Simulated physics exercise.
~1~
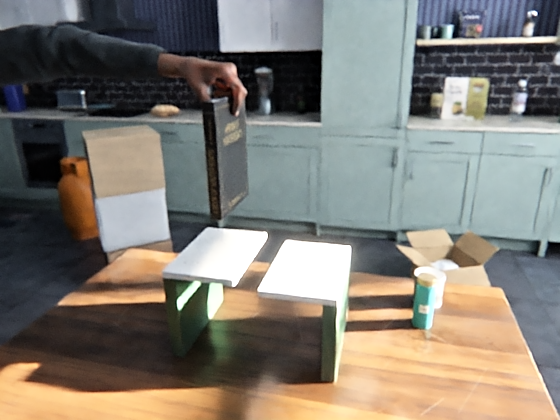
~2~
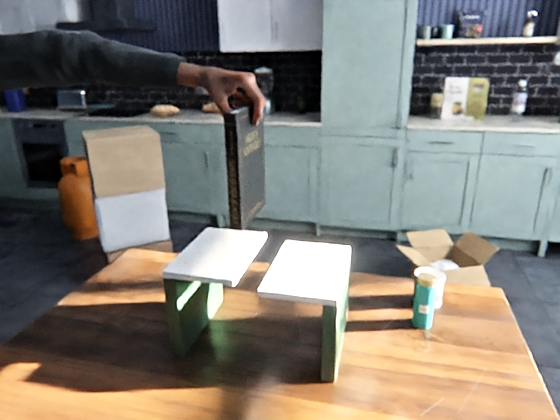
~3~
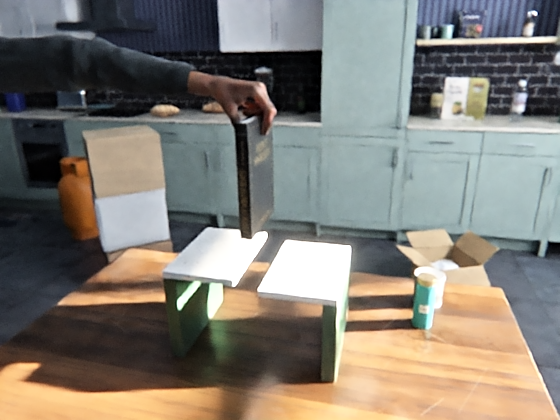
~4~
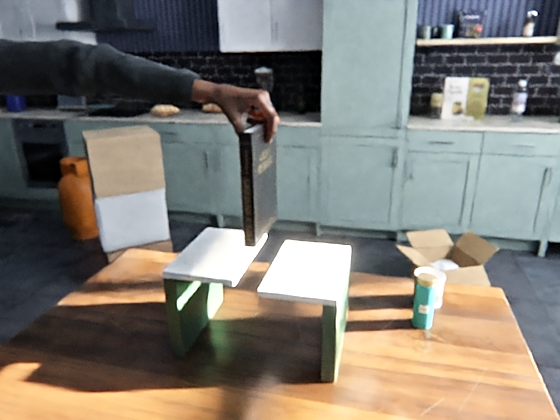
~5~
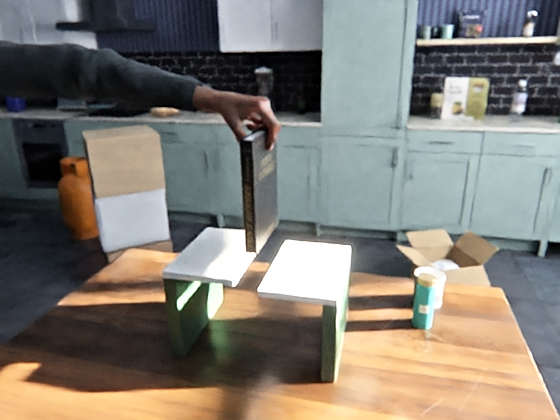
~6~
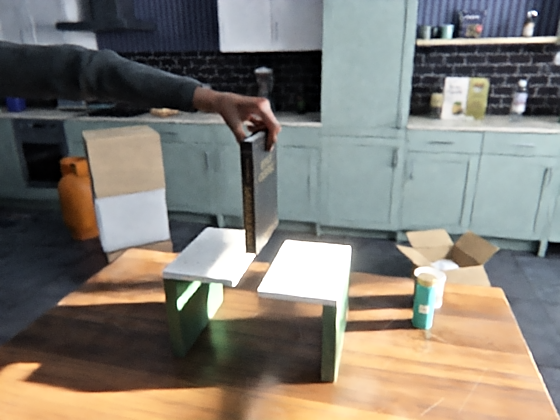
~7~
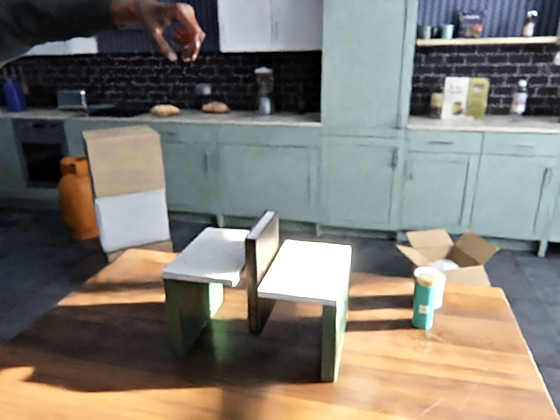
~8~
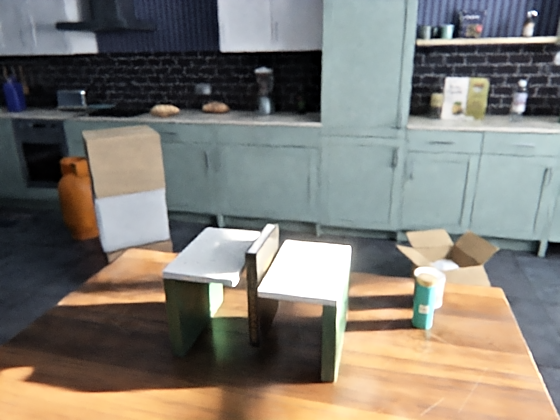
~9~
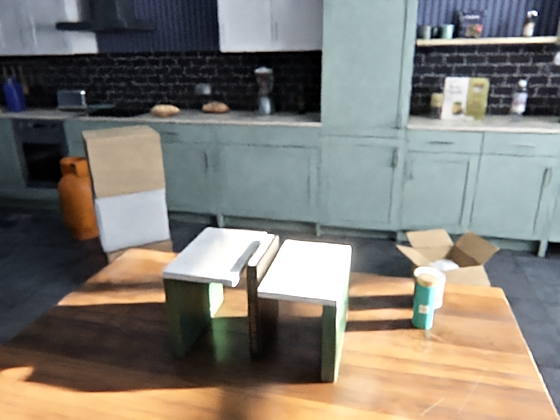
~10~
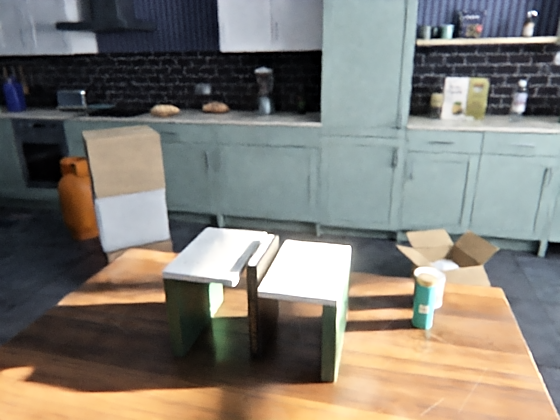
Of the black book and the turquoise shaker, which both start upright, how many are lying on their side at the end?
None of them. The book ends upright in the gap between the white tops, and the turquoise shaker is still standing on the table.
